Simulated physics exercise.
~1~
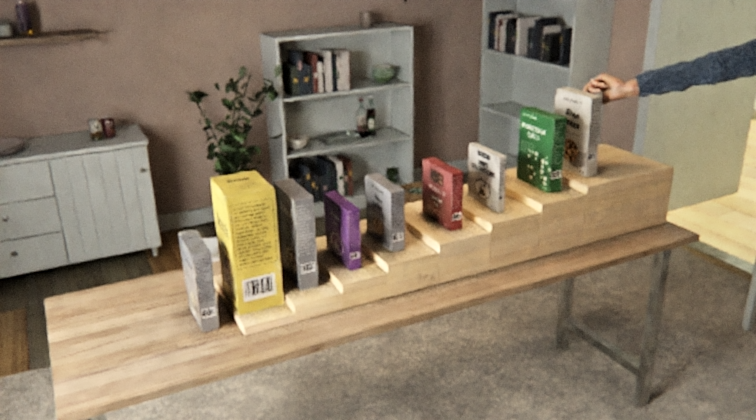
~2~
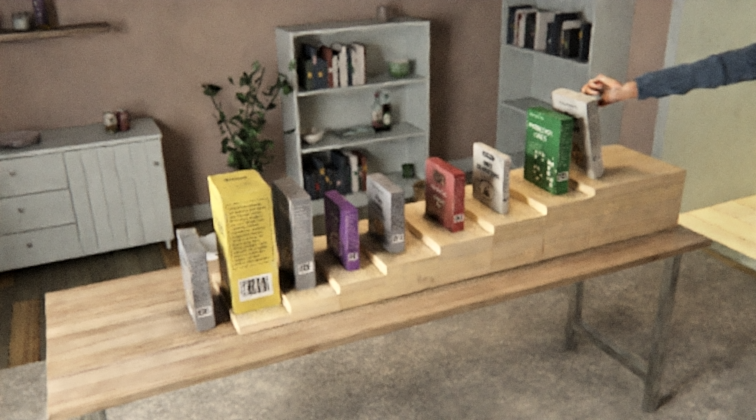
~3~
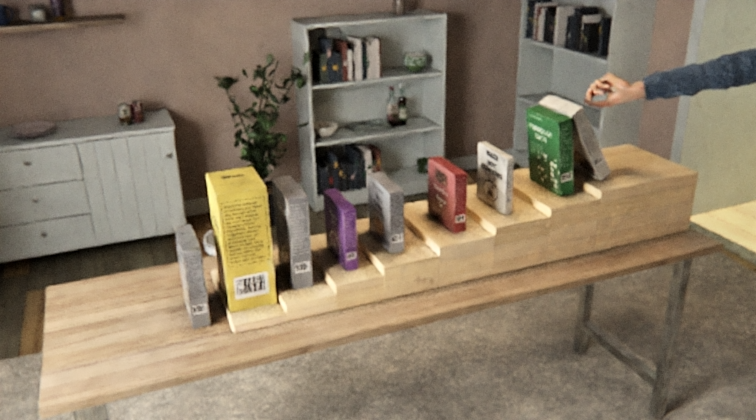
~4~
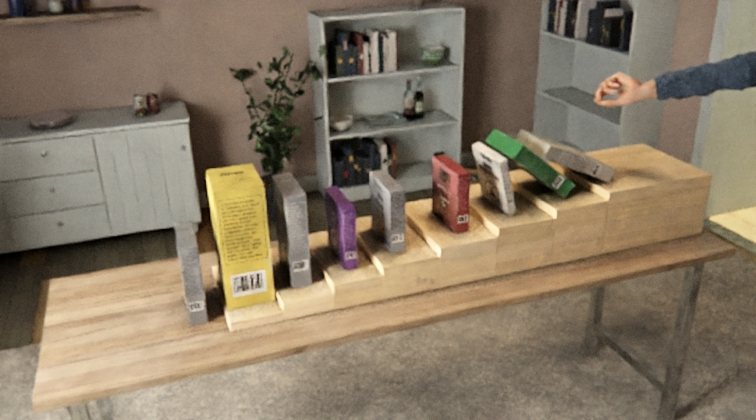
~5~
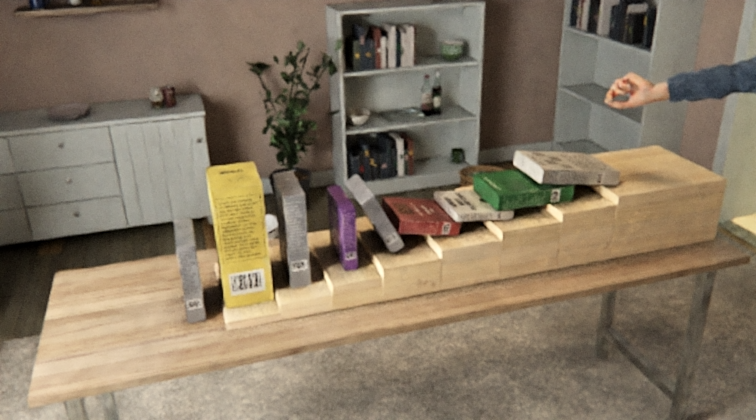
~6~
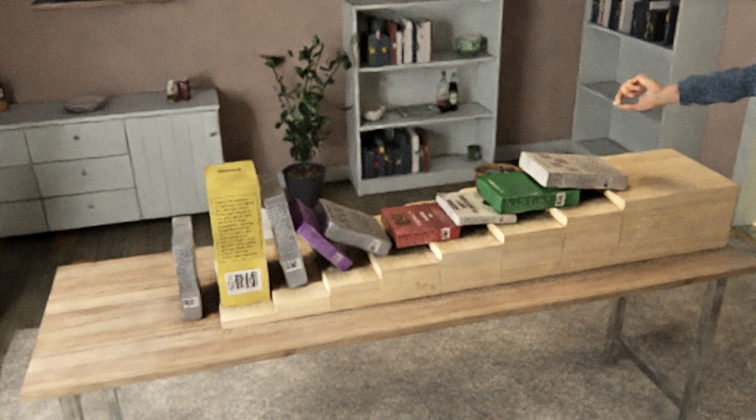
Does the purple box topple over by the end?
Yes, the purple box topples, ending tilted steeply to the left after the boxes above it go over.
